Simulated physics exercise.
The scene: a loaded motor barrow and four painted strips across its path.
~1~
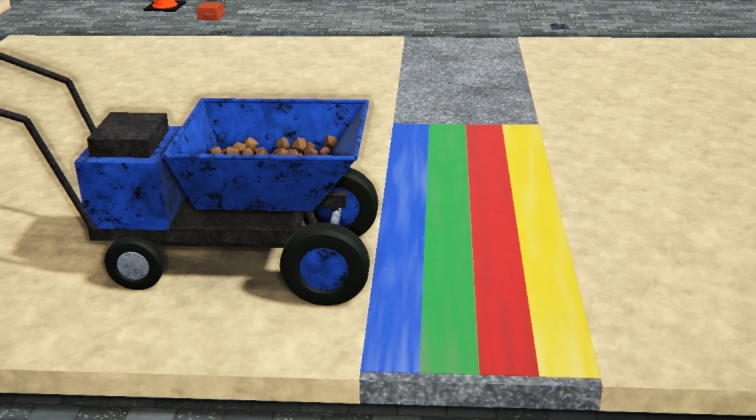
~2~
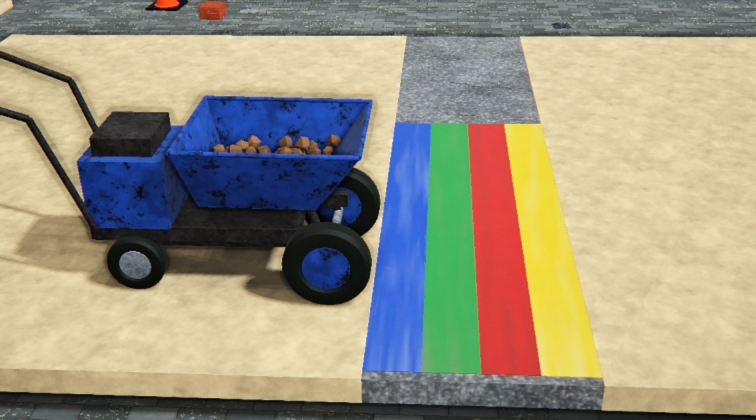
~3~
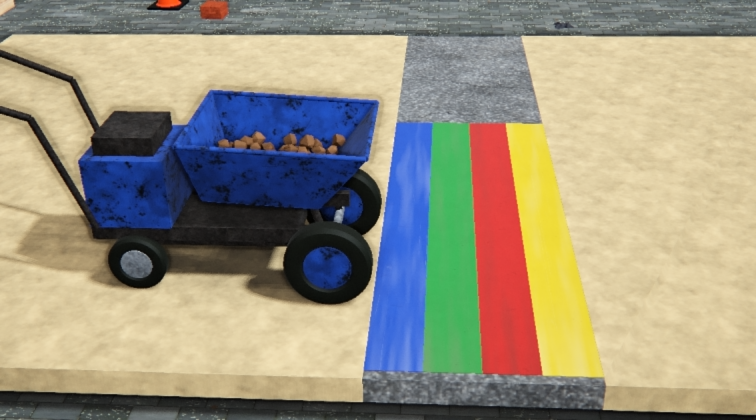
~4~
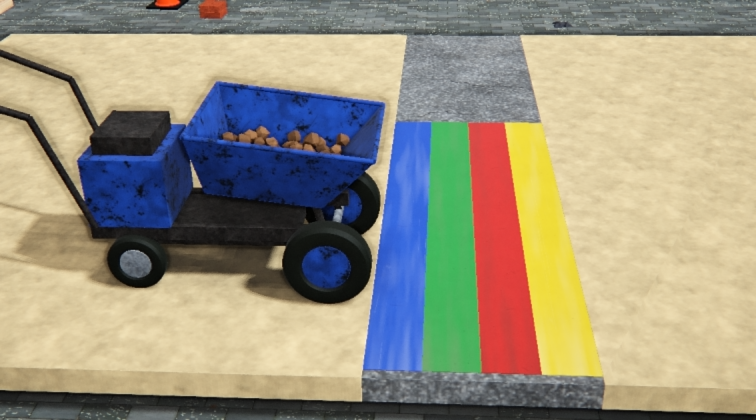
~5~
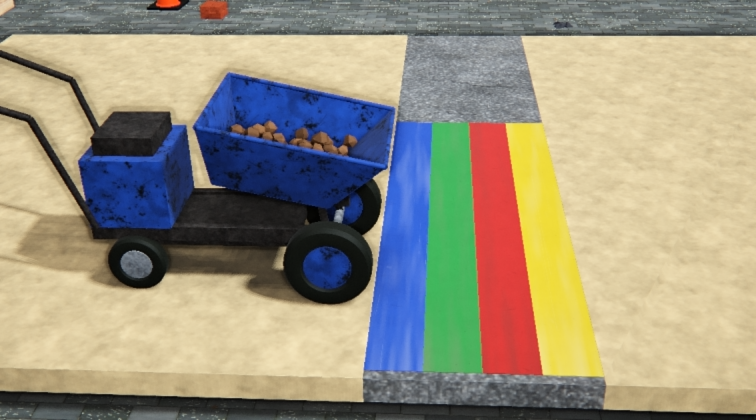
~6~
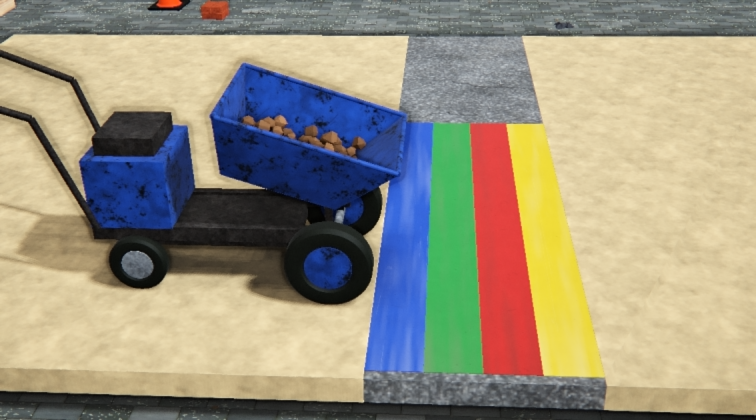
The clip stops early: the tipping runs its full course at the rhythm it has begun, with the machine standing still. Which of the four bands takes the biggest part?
The heap favours the red strip.
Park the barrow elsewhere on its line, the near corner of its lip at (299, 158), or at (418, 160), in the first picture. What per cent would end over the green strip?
Roughly 50 per cent, and 0 per cent.
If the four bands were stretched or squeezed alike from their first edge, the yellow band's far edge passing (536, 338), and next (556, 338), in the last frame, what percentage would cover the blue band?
In turn 0 and 0 in a hundred.
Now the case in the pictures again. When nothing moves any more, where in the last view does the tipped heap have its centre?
Close to (490, 269).
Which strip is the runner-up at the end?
It is that green strip.
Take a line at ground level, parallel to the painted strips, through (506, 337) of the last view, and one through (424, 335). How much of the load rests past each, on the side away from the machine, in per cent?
The first gives 30 %, the second 80 %.
Soon after the last picture, skip tipped steeply; all in the skip.
A little later, skip tipped right over; most in the skip; a small part over the green strip; a small part over the red strip.
Later still, skip tipped right over; about a quarter in the skip; about a quarter over the green strip; about a third over the red strip; a small part over the yellow strip; a stray few off the paint.
At rest, skip tipped right over; about a quarter in the skip; none over the blue strip; about a quarter over the green strip; about half over the red strip; a small part over the yellow strip; a stray few off the paint.
